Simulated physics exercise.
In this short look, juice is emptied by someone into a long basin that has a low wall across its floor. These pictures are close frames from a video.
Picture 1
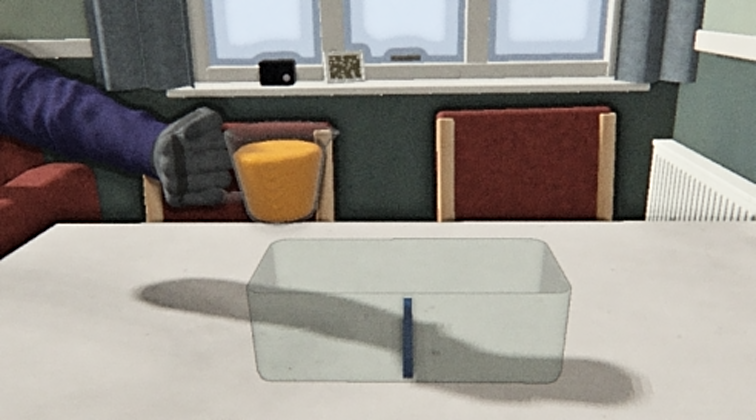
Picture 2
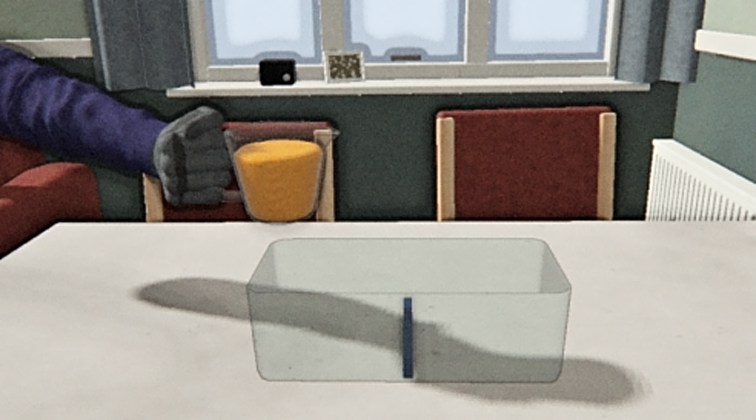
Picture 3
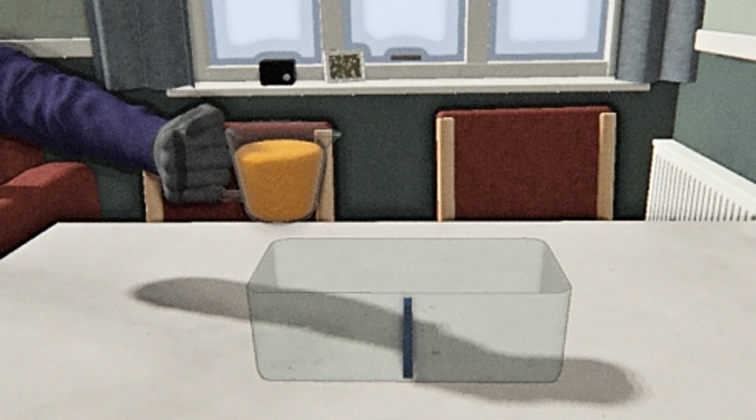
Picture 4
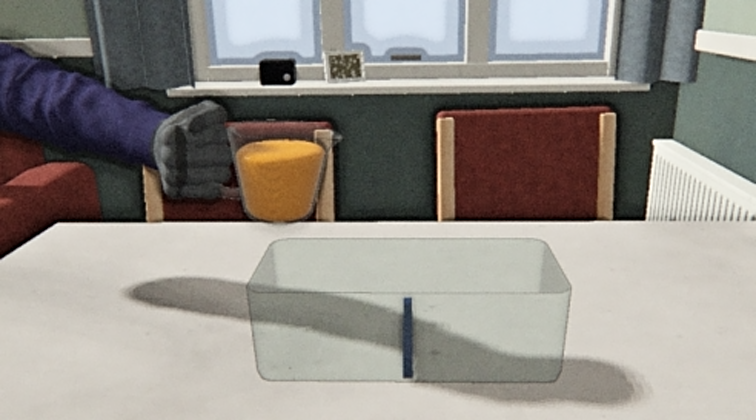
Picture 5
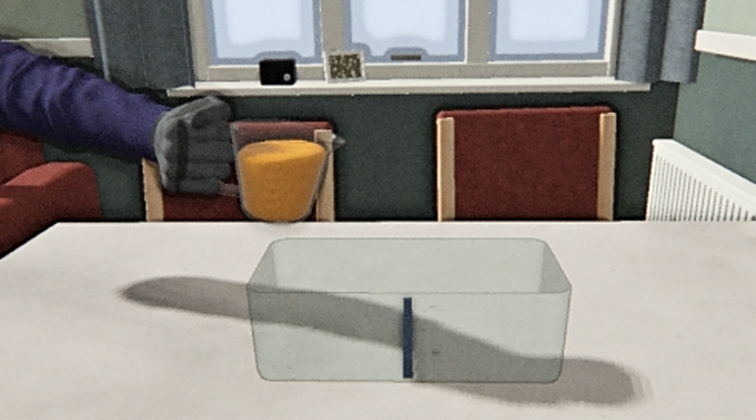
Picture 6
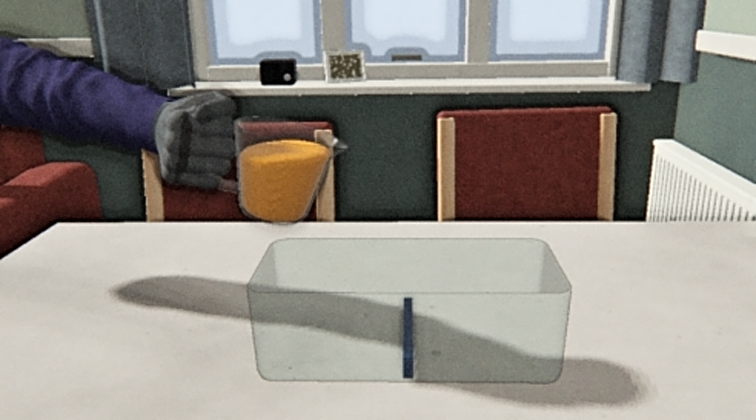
In this clip, a gloved hand holds a clear jug of orange juice above and behind a long transparent basin with a low dark wall across its floor, then slowly tilts the jug slightly to the right.
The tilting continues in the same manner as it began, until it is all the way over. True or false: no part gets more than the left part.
True.
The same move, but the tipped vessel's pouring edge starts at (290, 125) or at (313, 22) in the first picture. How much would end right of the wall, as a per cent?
Try one: 15 %; try two: 15 %.
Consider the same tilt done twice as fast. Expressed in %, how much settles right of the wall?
Near 15 %.
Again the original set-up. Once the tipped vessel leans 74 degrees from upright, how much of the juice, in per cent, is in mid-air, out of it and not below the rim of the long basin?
I'd put it at roughly 20 percent of it.
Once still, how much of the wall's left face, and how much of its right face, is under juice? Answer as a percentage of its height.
I'd put the left at about 50 and the right at about 10.
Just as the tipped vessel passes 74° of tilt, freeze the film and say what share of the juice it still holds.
About 65 %.
A moment on, the tilt is 74° and 65 per cent is still to pour, 12 is left of the wall and 1 right of it.
Next, the tilt is 110° and 5 per cent is still to pour, 79 is left of the wall and 9 right of it.
Then the tilt is 116° and 0 per cent is still to pour, 83 is left of the wall and 16 right of it.
Later the tilt is 116° and 0 per cent is still to pour, 82 is left of the wall and 16 right of it.
In the end 82 per cent lies left of the wall, 16 right of it and 1 outside.
